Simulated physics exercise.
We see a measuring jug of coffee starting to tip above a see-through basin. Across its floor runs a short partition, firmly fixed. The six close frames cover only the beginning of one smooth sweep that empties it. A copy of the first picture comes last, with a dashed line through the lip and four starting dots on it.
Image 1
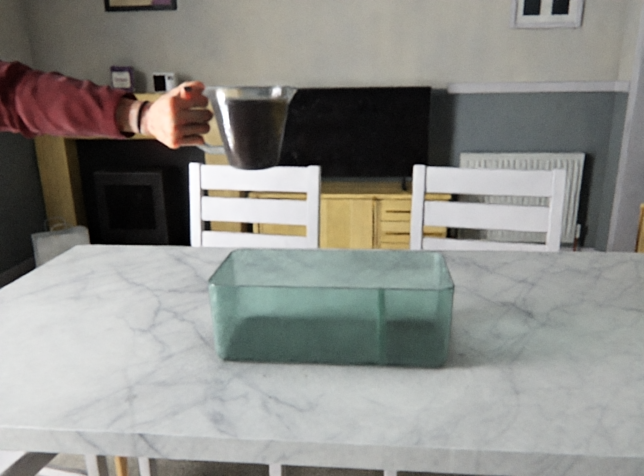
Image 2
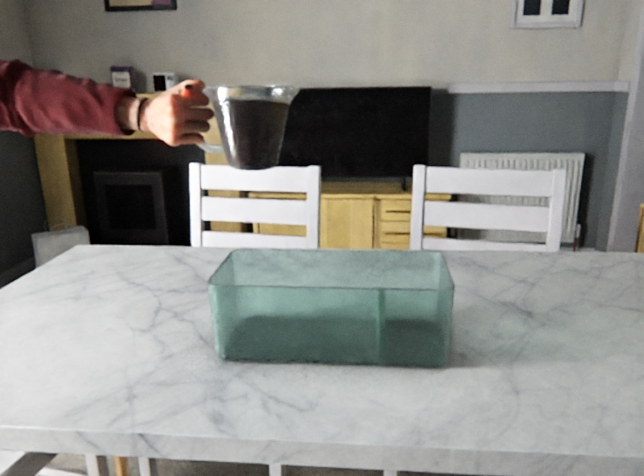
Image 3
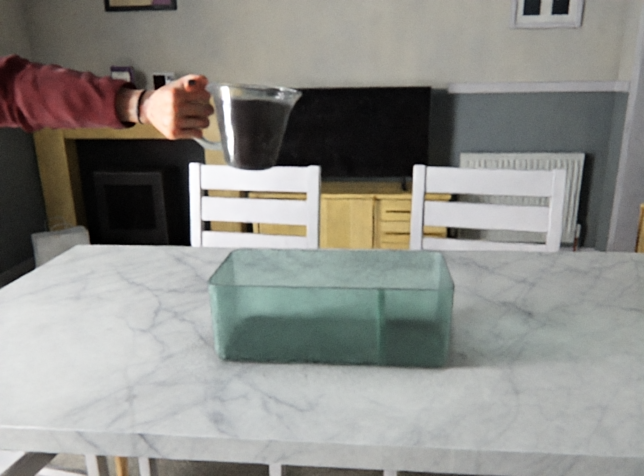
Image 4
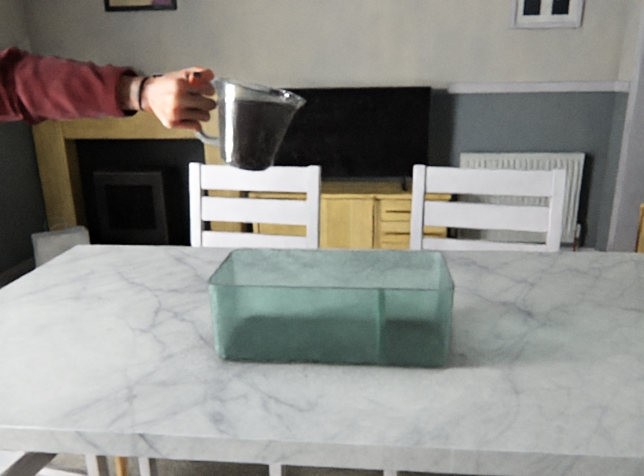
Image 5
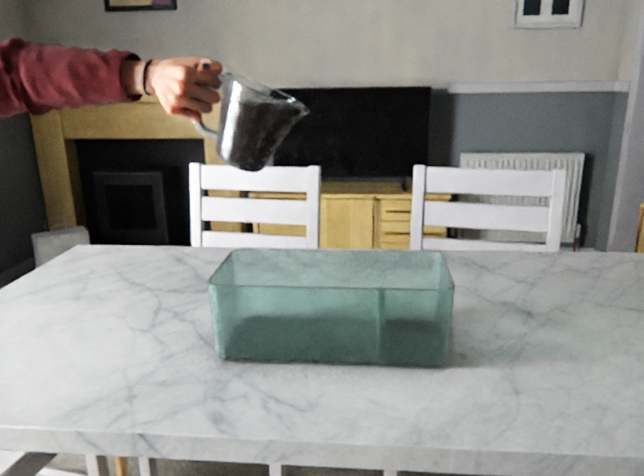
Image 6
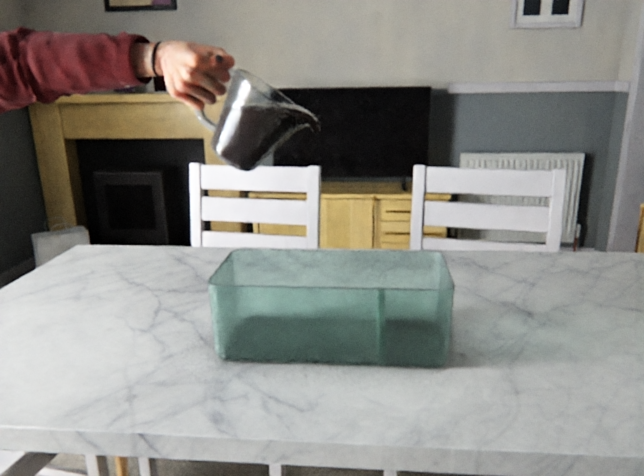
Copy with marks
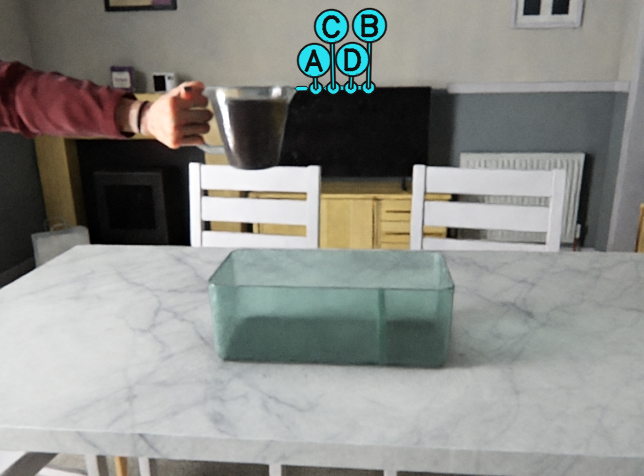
A hand reaching in from the left holds a clear jug of dark liquid upright above a see-through basin on a marble-patterned table, then gradually tilts it to the right until the liquid just passes the lip.
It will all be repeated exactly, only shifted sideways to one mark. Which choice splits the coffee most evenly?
It is C.
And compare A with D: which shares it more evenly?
That is spot D.
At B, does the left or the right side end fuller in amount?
More ends on the right.
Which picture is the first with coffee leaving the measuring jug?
Picture 6.
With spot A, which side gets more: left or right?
More ends on the left.
On the marked copy, A at (315, 88); B at (368, 87); C at (333, 88); D at (350, 87).
If A is chosen, about 73 % ends left of the wall and 23 % right of it; 4 % is lost outside.
If B is chosen, about 19 % ends left of the wall and 78 % right of it; 3 % is lost outside.
If C is chosen, about 53 % ends left of the wall and 45 % right of it; 3 % is lost outside.
If D is chosen, about 35 % ends left of the wall and 60 % right of it; 5 % is lost outside.
